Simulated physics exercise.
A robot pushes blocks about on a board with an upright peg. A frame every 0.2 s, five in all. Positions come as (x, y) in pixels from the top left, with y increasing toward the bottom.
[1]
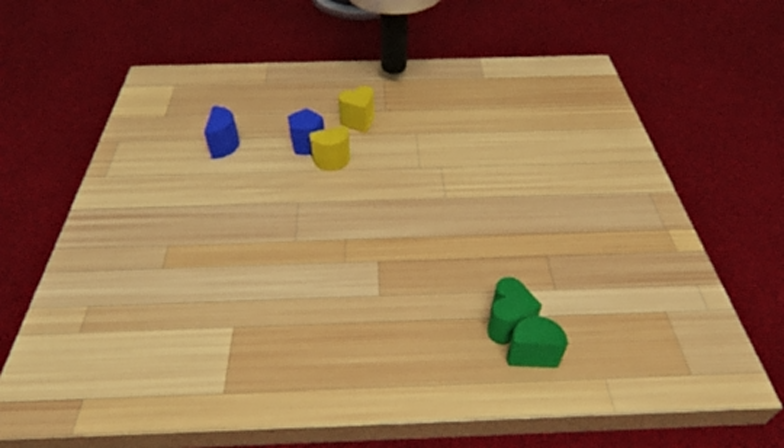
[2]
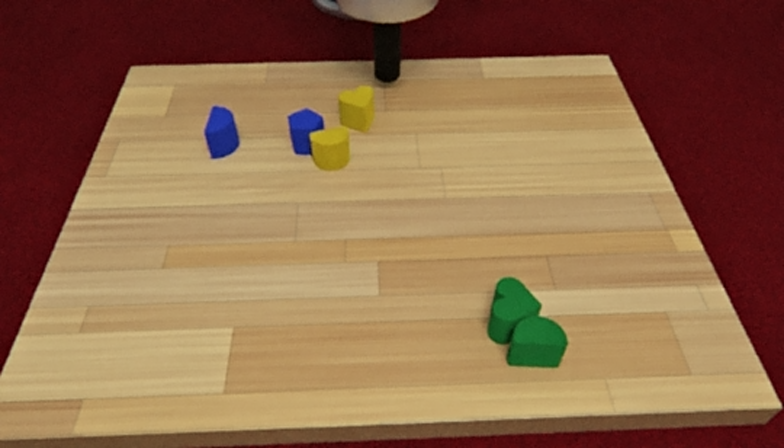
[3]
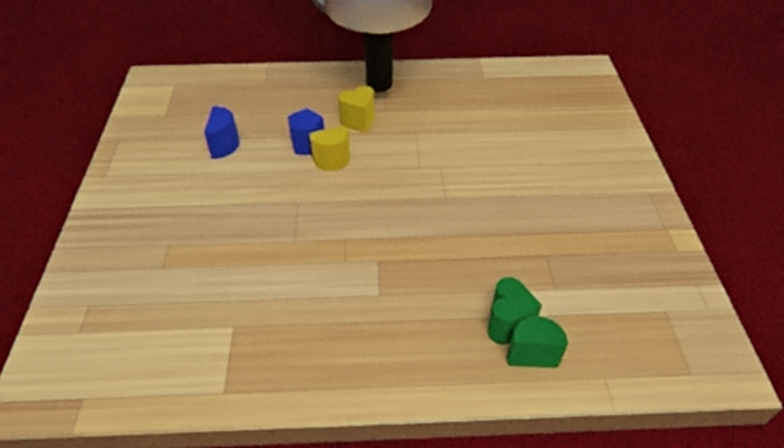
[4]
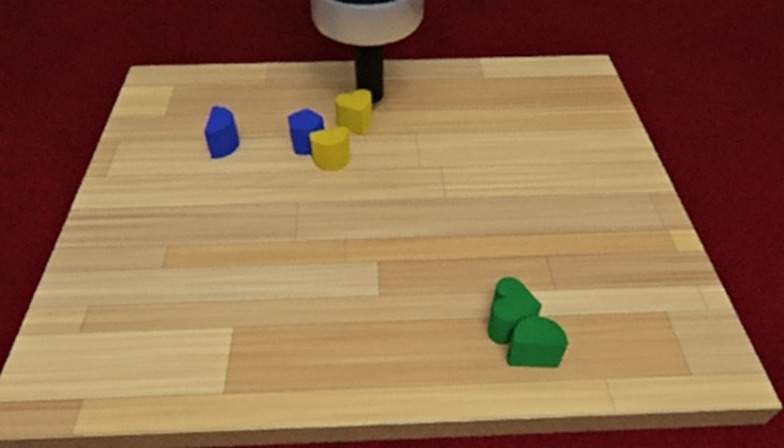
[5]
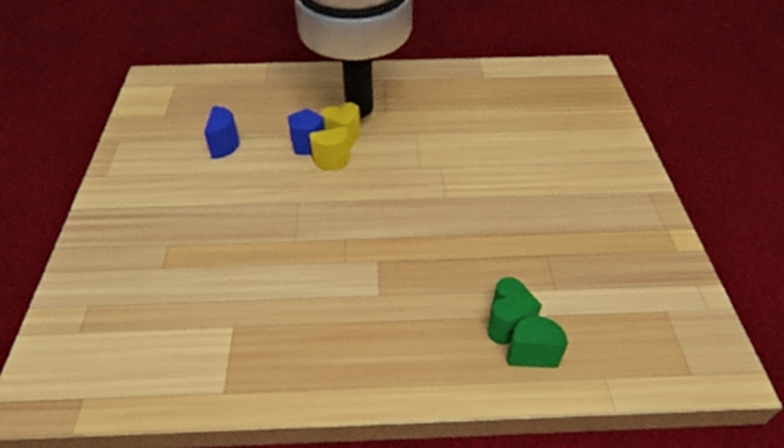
A robot's black peg moves down and left, pushing a yellow block toward two neighbouring blocks.
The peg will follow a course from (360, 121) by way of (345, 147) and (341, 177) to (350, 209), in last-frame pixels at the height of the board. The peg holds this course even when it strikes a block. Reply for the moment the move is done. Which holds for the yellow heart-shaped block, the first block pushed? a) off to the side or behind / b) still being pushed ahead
My answer is option a.
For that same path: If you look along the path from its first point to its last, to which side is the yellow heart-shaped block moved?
Its shift is rightward.
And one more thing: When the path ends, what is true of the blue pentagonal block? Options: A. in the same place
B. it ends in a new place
I choose B.
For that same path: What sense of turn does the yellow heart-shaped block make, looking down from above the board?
Viewed from above, clockwise.
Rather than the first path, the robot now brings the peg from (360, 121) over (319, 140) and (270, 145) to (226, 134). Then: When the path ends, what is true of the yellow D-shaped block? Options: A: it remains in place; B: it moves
It's B.
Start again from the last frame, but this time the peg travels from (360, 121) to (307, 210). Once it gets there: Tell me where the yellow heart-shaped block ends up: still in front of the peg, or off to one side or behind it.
I expect it to be in front.
The first path, step by step. One third of the way, peg (344, 137); blue pentagonal block (297, 124), turned 45° clockwise; yellow D-shaped block (315, 158), turned 40° clockwise; yellow heart-shaped block (326, 142).
Two thirds of the way, peg (340, 167); blue pentagonal block (297, 124), turned 45° clockwise; yellow D-shaped block (289, 179), turned 75° clockwise; yellow heart-shaped block (313, 168), turned 30° clockwise.
At the end, peg (349, 199); blue pentagonal block (297, 124), turned 45° clockwise; yellow D-shaped block (281, 182), turned 100° clockwise; yellow heart-shaped block (315, 186), turned 90° clockwise.
